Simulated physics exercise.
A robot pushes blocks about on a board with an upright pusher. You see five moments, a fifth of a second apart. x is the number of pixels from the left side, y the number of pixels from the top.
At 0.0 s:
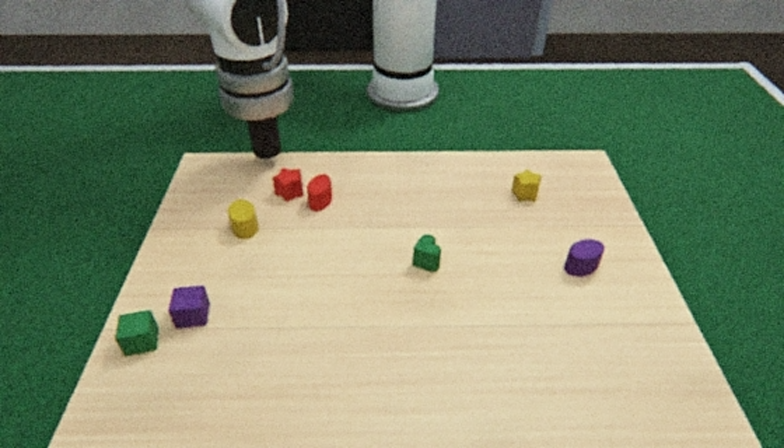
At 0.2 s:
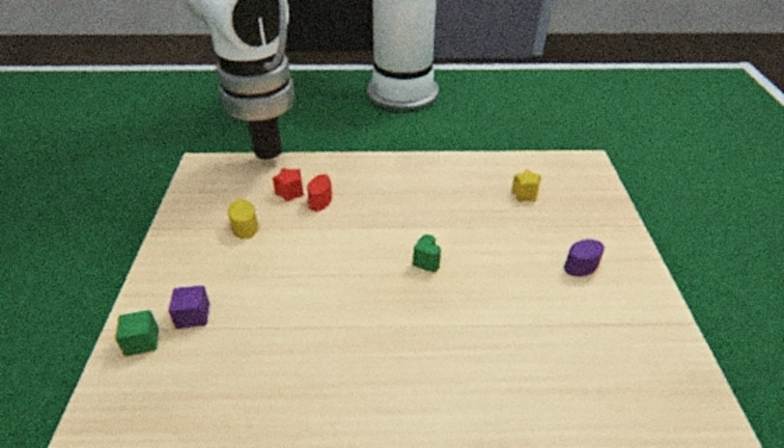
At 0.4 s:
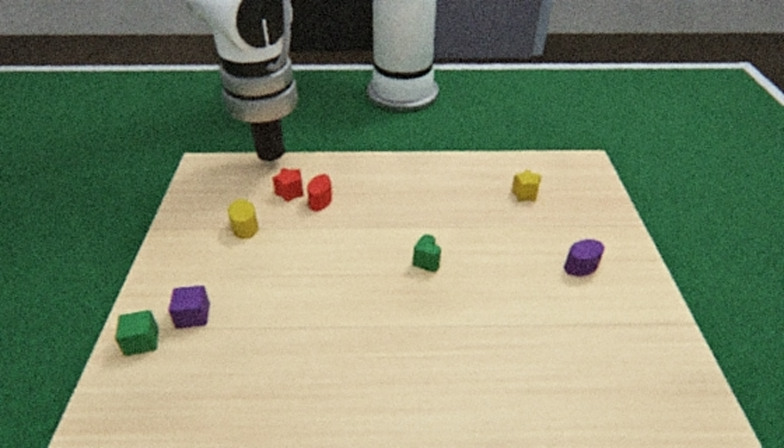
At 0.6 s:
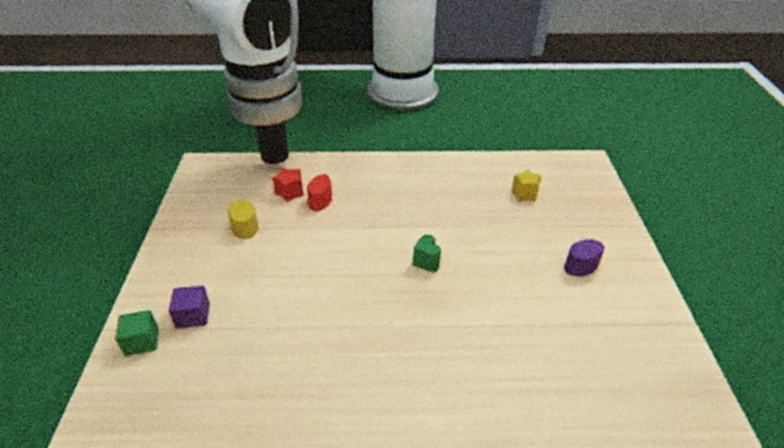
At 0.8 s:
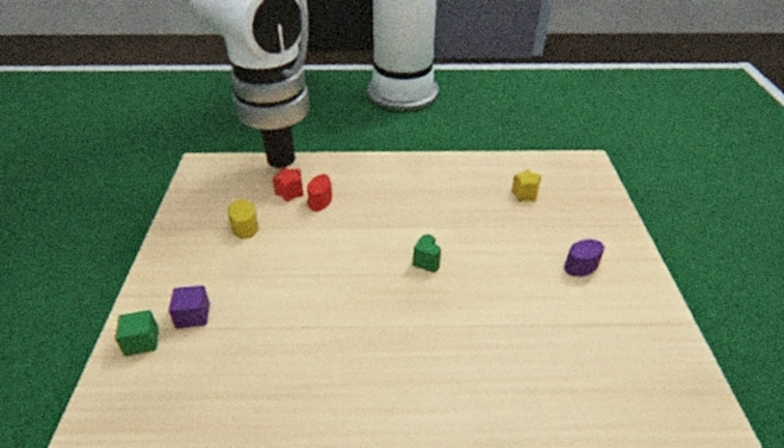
On a wooden board over green felt, a robot arm's dark pusher shifts slightly right near red blocks, all blocks staying still.
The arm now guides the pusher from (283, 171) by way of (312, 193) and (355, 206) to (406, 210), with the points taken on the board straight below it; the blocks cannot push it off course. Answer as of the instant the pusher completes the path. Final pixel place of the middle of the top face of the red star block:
The top centre is at (292, 190).
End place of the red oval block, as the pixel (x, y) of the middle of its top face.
Around (346, 205).
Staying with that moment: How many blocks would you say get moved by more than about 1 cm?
Expect two.
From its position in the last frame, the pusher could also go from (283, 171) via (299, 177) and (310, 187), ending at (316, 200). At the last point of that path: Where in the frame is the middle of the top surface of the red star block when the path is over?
I expect it at (287, 187).
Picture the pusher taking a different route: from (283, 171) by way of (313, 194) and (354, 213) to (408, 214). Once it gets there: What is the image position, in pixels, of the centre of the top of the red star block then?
It will likely be found at (293, 190).
The first path, step by step. One third of the way, pusher (312, 183); red star block (291, 189), turned 30° clockwise; red oval block (325, 189).
Two thirds of the way, pusher (356, 195); red star block (292, 190), turned 40° clockwise; red oval block (346, 205), turned 90° clockwise.
At the end, pusher (406, 199); red star block (292, 190), turned 40° clockwise; red oval block (346, 205), turned 90° clockwise; green heart not moved.
